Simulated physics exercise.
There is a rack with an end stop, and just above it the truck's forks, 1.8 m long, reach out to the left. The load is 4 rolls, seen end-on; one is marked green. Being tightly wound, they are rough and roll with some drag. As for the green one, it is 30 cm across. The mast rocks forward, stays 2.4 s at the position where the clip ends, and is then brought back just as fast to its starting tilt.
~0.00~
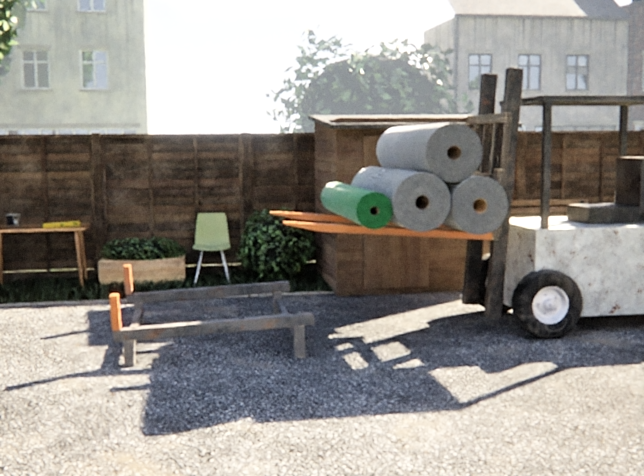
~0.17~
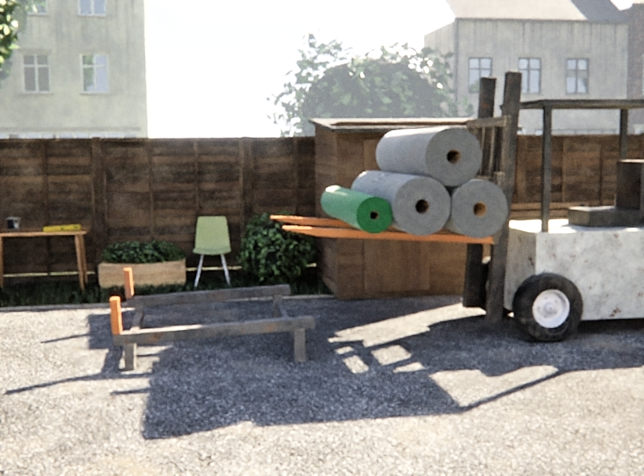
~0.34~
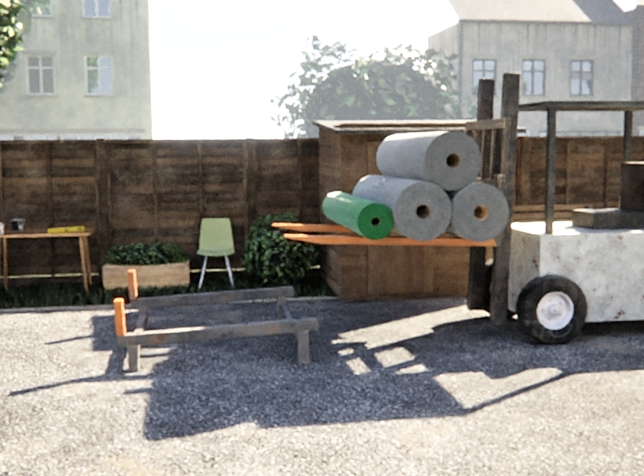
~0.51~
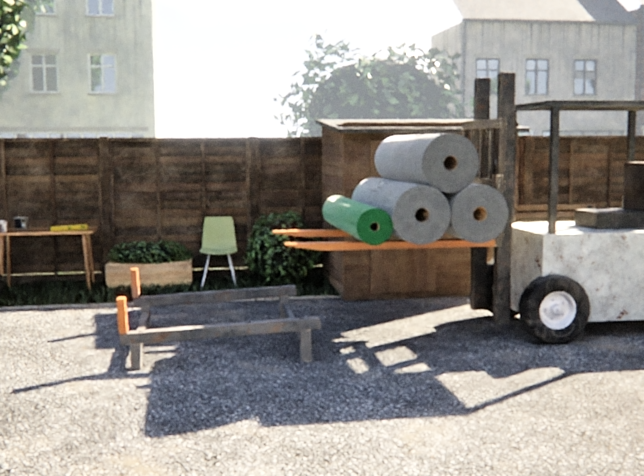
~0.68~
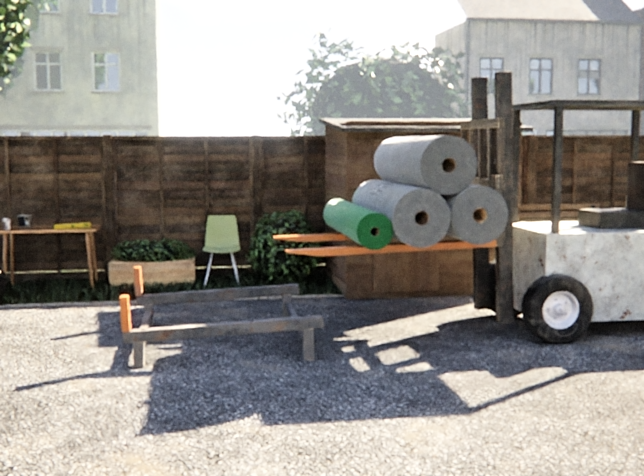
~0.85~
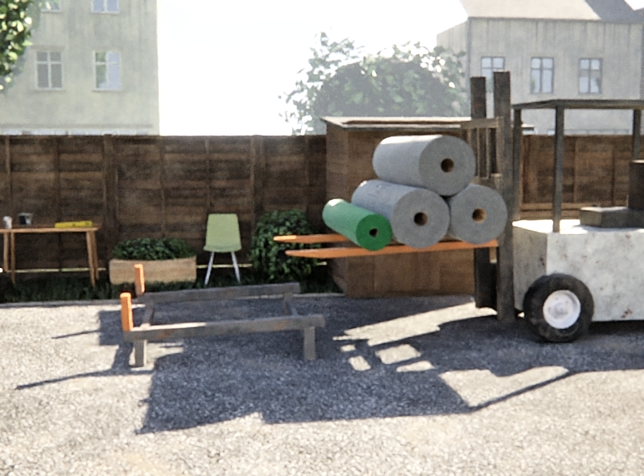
Forklift tilting its orange forks slightly downward near a low rack, one green and three grey rolls staying stacked on them.
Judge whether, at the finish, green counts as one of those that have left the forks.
It does not count as one of them.
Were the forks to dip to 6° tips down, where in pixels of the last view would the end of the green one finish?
Around pixel (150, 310).
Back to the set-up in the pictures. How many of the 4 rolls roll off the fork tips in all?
Total: 0.
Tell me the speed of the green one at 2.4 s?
0.0 m/s, give or take.
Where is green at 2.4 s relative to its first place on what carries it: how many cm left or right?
By then green sits 5 left of where it began.
Then, 2.4 s in, green is on the forks, 65 cm from the tips; 0 off the forks so far.
In the end (4.4 s), green is on the forks, 70 cm from the tips; 0 off the forks so far.
